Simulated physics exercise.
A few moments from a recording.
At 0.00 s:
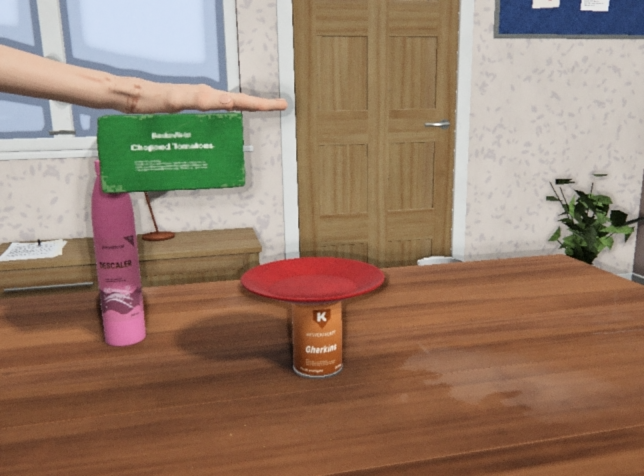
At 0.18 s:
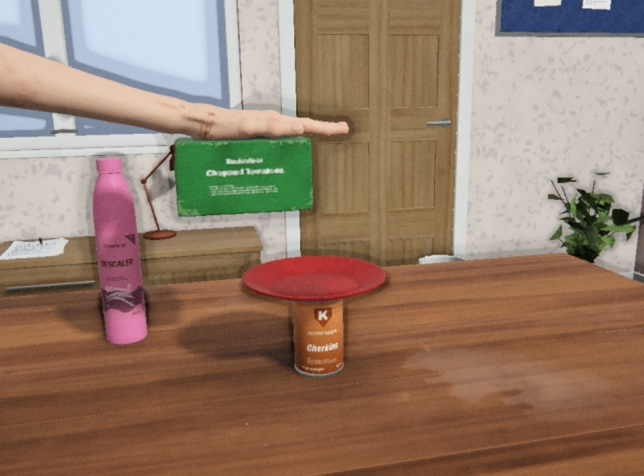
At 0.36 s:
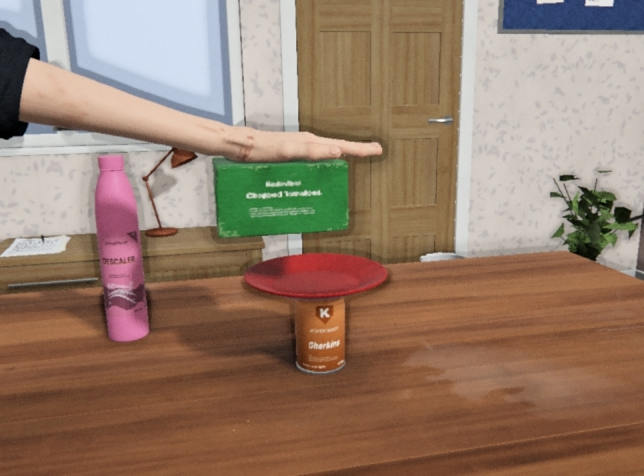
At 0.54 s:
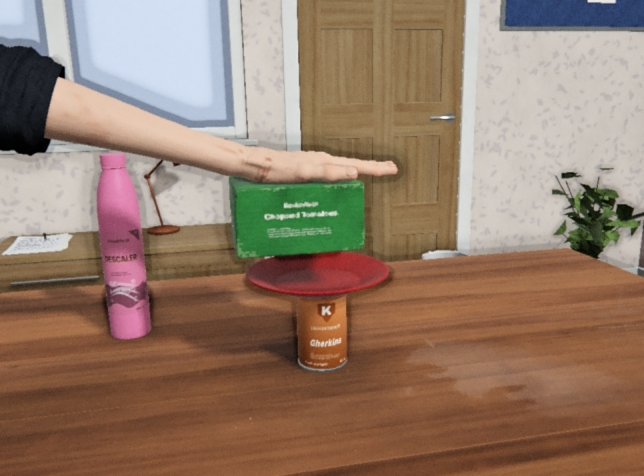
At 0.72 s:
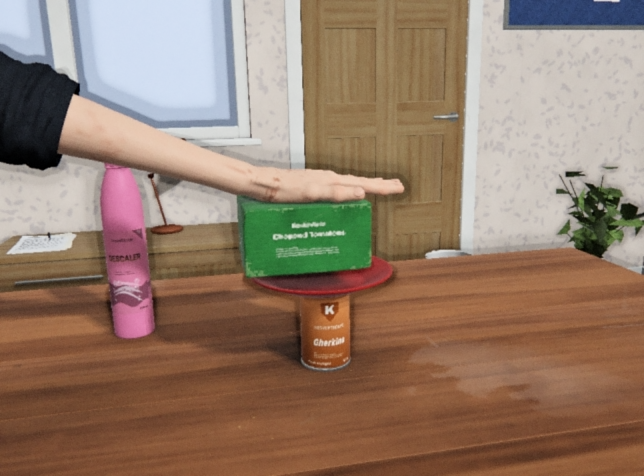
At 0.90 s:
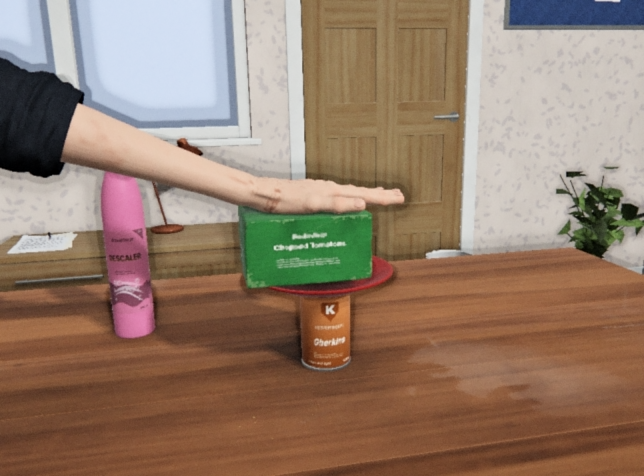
A green box moved right and downward beneath an outstretched hand, over a wooden table with a pink bottle, until it sat on the red plate atop an orange tin, the hand still above it.
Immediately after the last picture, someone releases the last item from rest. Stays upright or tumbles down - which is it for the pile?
Watch - nothing tips or drops.
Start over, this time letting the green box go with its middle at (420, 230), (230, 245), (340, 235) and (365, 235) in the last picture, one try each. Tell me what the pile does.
Outcomes in order: A collapse, a collapse, no collapse, no collapse.
After 1.10 s, nothing has stirred.
After 1.30 s, green box resting near (301, 240).
At rest (2.0 s), all 4 in place. Seen from the same camera at the end, green box near (301, 240). The pile stays up.
